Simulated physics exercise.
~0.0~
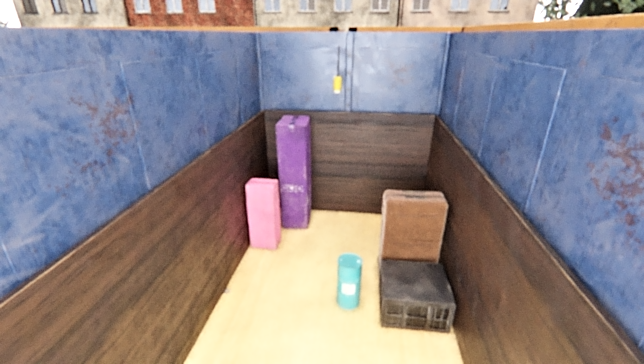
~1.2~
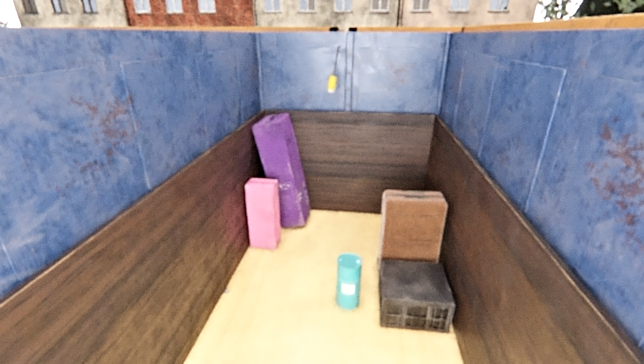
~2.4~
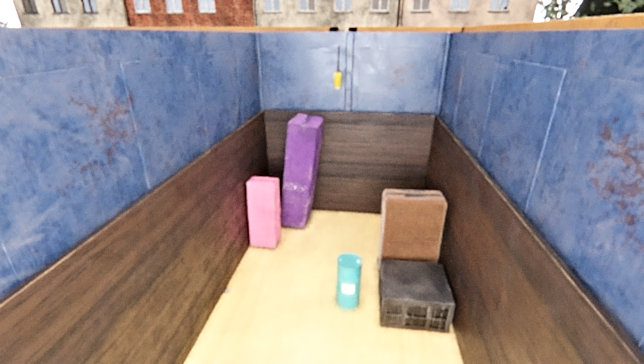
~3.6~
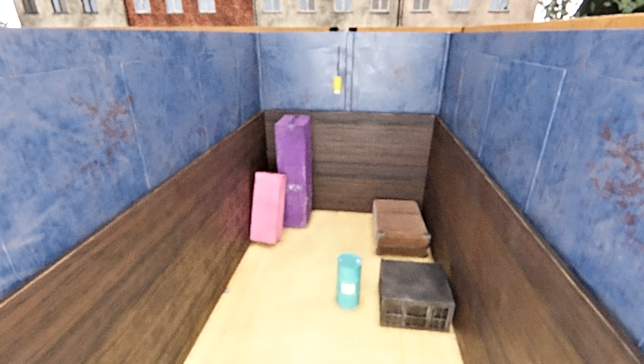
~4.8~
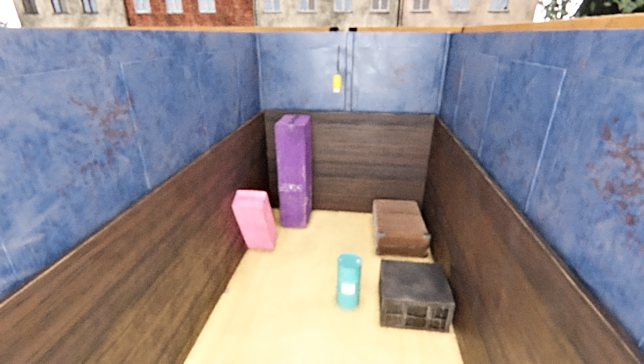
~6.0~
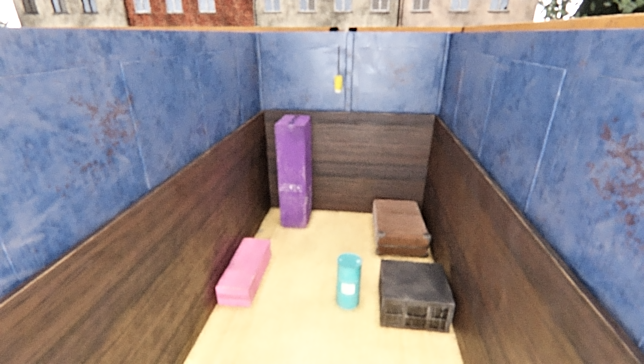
A tall purple box in the back of a van tilts left, rocks right, and settles upright, before a brown case drops onto its side and a pink box leans right, then left, and topples over, while a turquoise canister and a black chest stay put.
